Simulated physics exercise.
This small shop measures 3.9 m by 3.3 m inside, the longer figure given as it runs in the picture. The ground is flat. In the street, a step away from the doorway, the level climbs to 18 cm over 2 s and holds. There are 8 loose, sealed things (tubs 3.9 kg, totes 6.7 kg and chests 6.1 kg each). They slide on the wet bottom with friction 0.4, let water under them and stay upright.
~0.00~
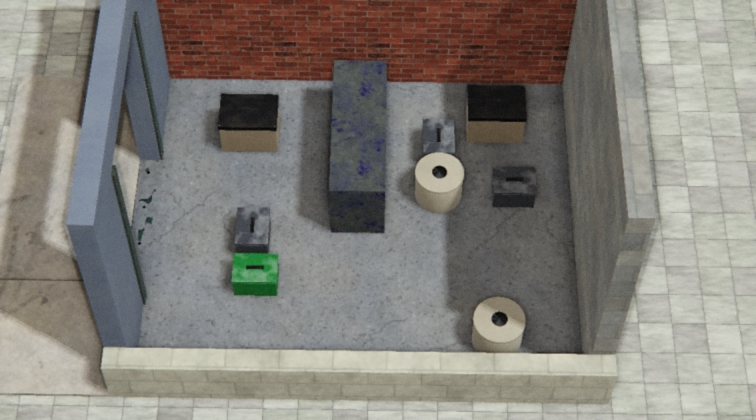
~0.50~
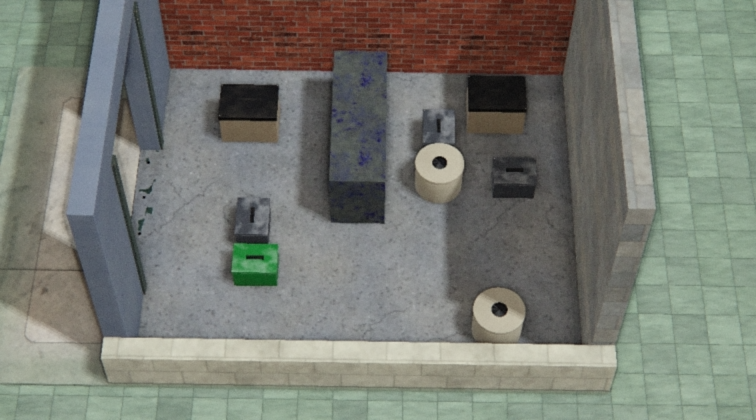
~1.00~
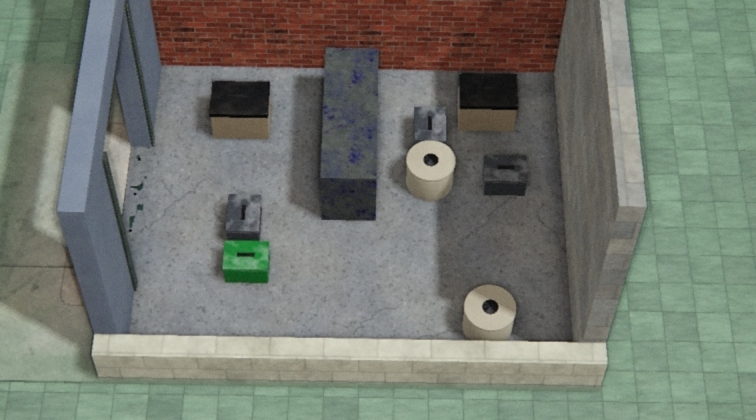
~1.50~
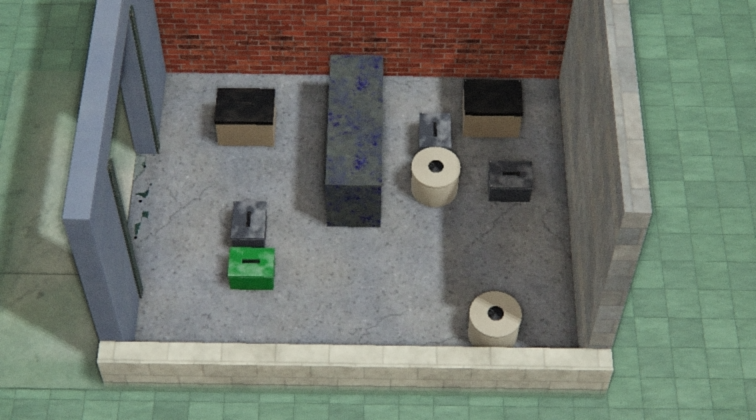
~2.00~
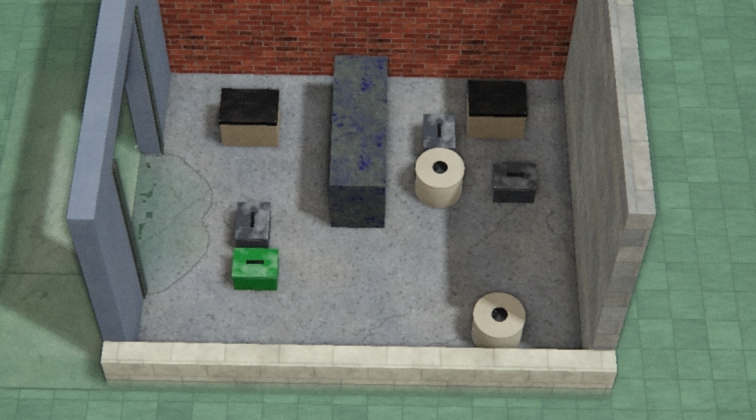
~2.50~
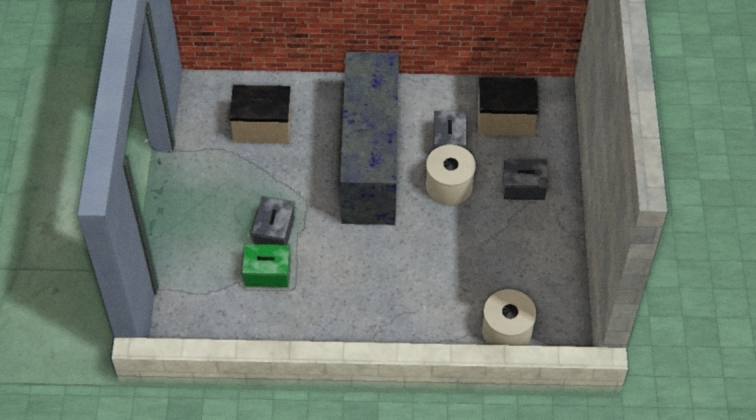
Green water covers the street around a small shop, then spreads inside, and a grey tote shifts.
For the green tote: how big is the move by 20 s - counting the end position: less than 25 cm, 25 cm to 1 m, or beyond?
The green tote ends far away.
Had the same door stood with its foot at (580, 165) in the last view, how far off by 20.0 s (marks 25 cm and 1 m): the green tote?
In that case the green tote is nudged along.
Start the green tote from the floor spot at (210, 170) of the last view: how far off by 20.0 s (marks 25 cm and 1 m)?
It travels far.
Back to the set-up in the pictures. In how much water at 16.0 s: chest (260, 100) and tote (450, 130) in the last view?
About 14 and 14 cm.
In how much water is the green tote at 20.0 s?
About 18 cm.
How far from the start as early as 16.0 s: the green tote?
Roughly 250 cm by then.
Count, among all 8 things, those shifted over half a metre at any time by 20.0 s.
That makes 8.
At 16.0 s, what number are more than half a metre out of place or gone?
6 of them.
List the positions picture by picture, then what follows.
The green tote at (255, 268) rests on the ground; water covers 0.0 m2; 0 of 8 have shifted, in the first picture.
The green tote at (255, 258), on the bottom; 0.0 m2 under water; 0 of 8 have shifted, in the second picture.
The green tote at (246, 255) rests on the ground; water covers 0.0 m2; 0 of 8 have shifted, in the third picture.
The green tote at (251, 262) rests on the ground; 0.0 m2 under water; 0 of 8 have shifted, in the fourth picture.
The green tote at (255, 262) rests on the ground; 0.6 m2 under water; 0 of 8 have shifted, in the fifth picture.
The green tote at (266, 259), on the bottom; 1.4 m2 under water; 1 of 8 have shifted, in the sixth picture.
After 4.0 s the green tote is near (296, 336), 0.8 m from its start, aground; 0 afloat.
After 9.0 s the green tote is near (579, 304), 2.8 m from its start, afloat; 8 afloat.
After 16.0 s the green tote is near (567, 275), 2.7 m from its start, afloat; 8 afloat.
After 20.0 s the green tote is near (517, 88), 3.0 m from its start, afloat; 8 afloat.
